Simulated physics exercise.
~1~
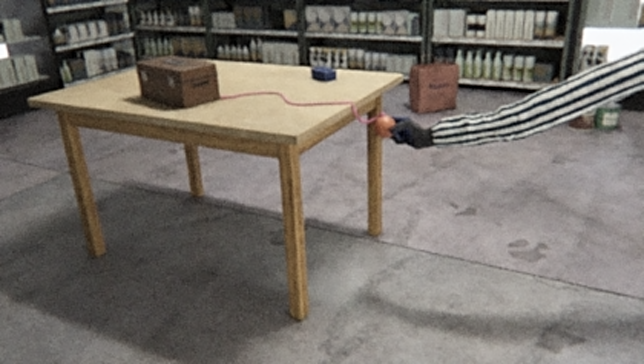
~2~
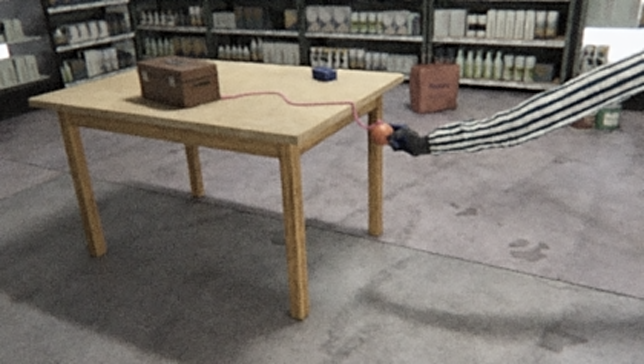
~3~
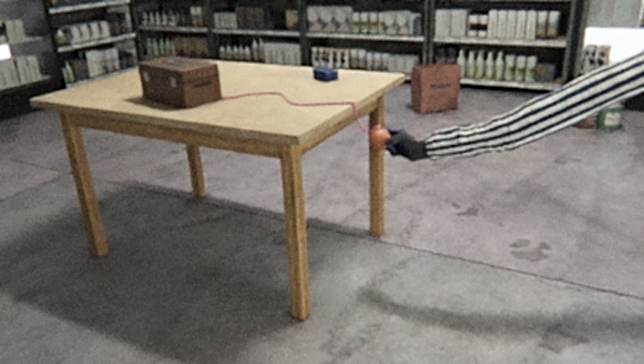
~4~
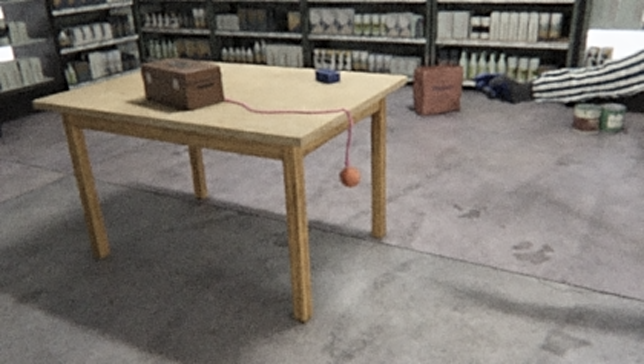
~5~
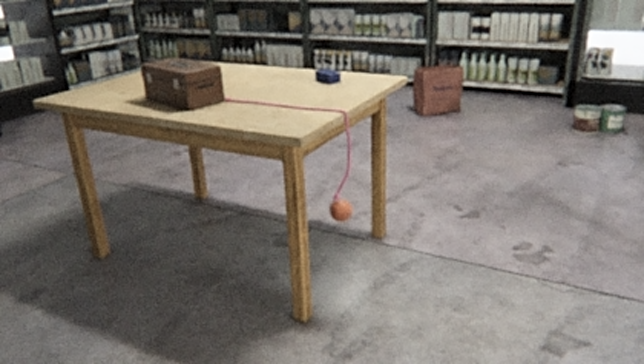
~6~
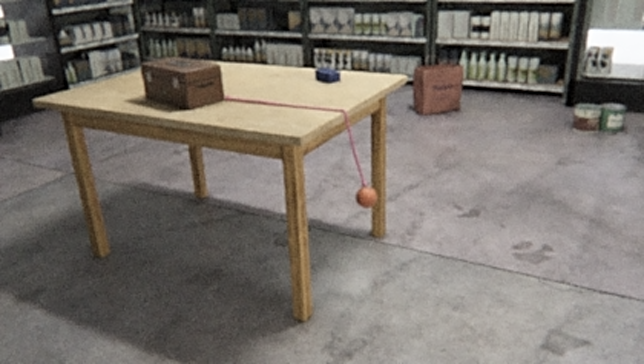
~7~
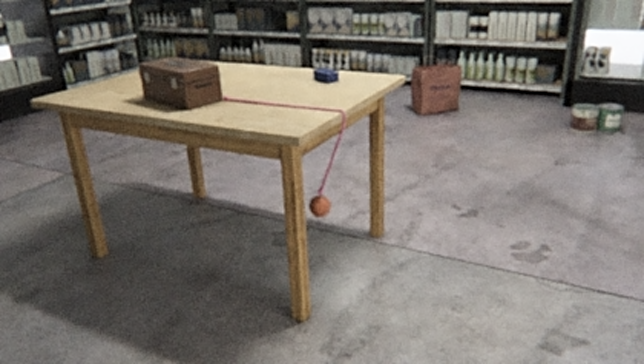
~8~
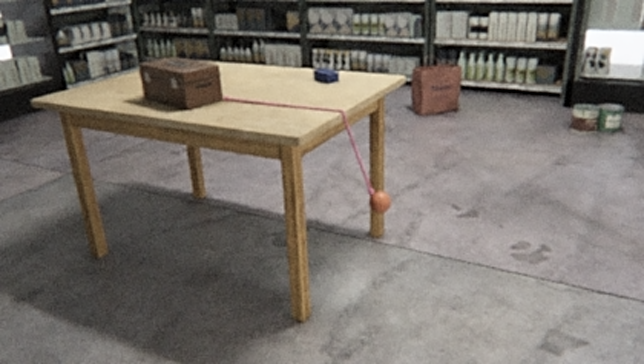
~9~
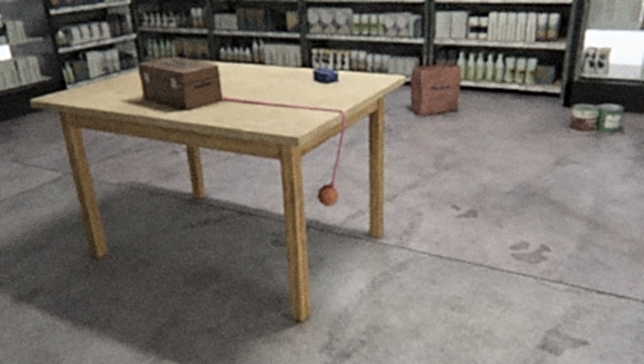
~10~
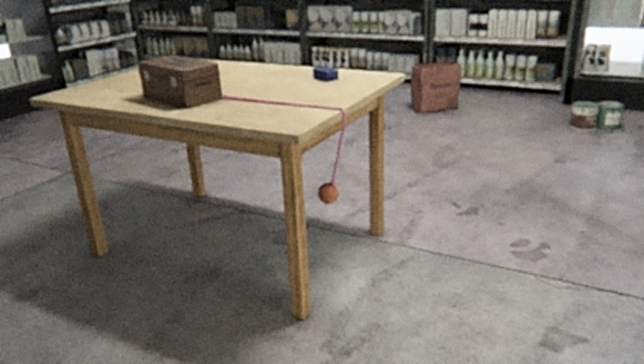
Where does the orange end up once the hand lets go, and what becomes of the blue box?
The orange ends up hanging on its cord from the table edge, above the floor, after swinging from side to side. The blue box stays in its place on top of the table.
To begin with, a dark-gloved hand in a black-and-white striped sleeve holds an orange beside a wooden table, where a reddish cord runs from the brown toolbox across the top and over the right edge. The hand lowers the orange slightly, then lets go and draws back to the right. The orange drops a little further and hangs on the cord below the edge. It swings right, left, right again and back left, while the toolbox and the small blue box stay put. At the end it still hangs above the floor.
